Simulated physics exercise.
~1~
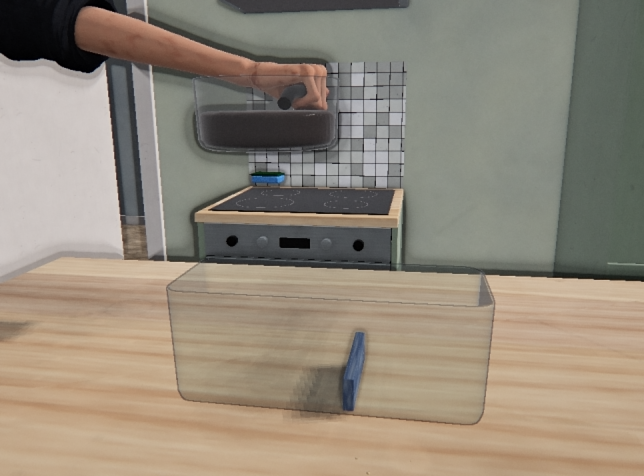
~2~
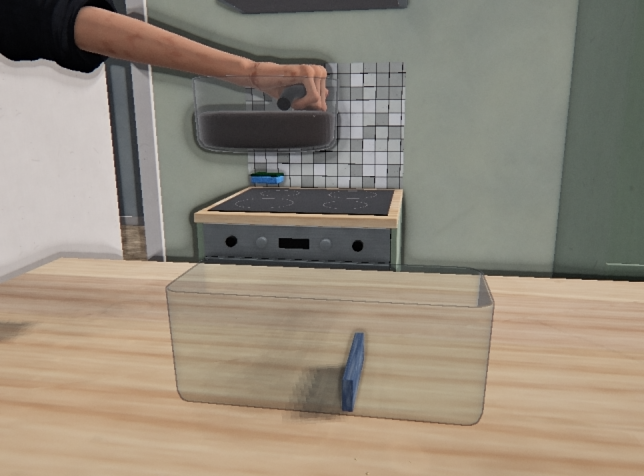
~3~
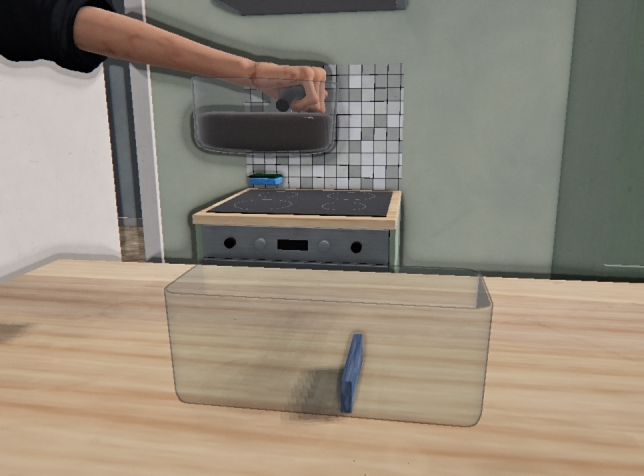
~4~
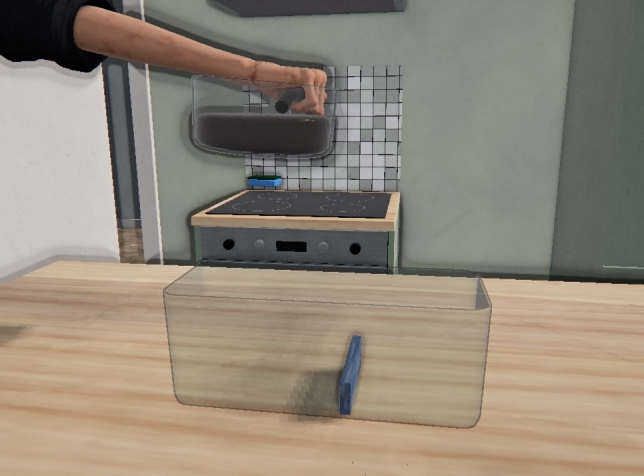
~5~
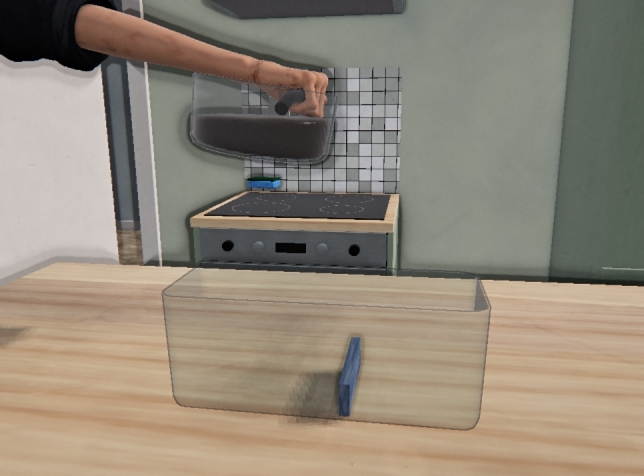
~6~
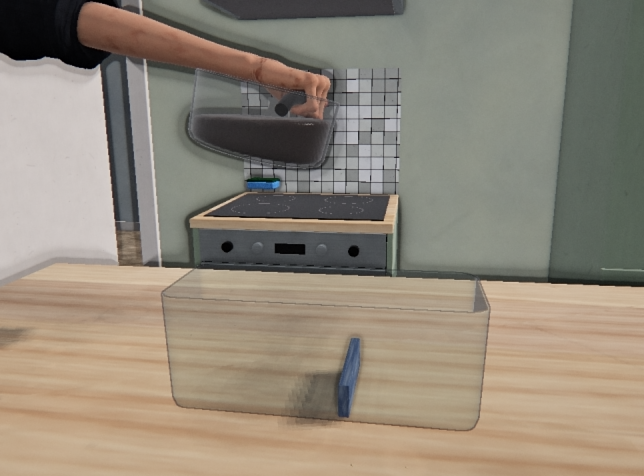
We see a hand holding a clear container of dark coffee above a long, see-through basin with a low blue wall inside, on a wooden table. The container starts level, then gradually tilts, its right side dipping slightly.
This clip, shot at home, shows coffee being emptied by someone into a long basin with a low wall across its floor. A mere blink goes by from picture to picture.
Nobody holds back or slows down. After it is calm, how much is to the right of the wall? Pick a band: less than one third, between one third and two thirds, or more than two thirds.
It is more than two thirds.
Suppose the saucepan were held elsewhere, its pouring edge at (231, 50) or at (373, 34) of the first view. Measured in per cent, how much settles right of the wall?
About 10 per cent, then about 90 per cent.
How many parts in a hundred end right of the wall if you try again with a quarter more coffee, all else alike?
It would be somewhere near 85 %.
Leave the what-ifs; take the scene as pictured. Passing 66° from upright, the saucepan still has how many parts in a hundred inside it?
Around 65 percent remains.
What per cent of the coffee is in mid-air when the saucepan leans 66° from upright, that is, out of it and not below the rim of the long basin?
Roughly 35 per cent.
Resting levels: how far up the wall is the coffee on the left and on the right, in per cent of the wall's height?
The left reaches some 10 %, the right about 80 %.
A moment on, the saucepan is tipped part way and 65 per cent is still to pour, 0 is left of the wall and 2 right of it.
Next, the saucepan is tipped on its side and 19 per cent is still to pour, 3 is left of the wall and 60 right of it.
Then the saucepan is tipped on its side and 4 per cent is still to pour, 7 is left of the wall and 84 right of it.
Later the saucepan is tipped on its side and 1 per cent is still to pour, 10 is left of the wall and 87 right of it.
Finally, 11 per cent lies left of the wall, 87 right of it and 1 outside.
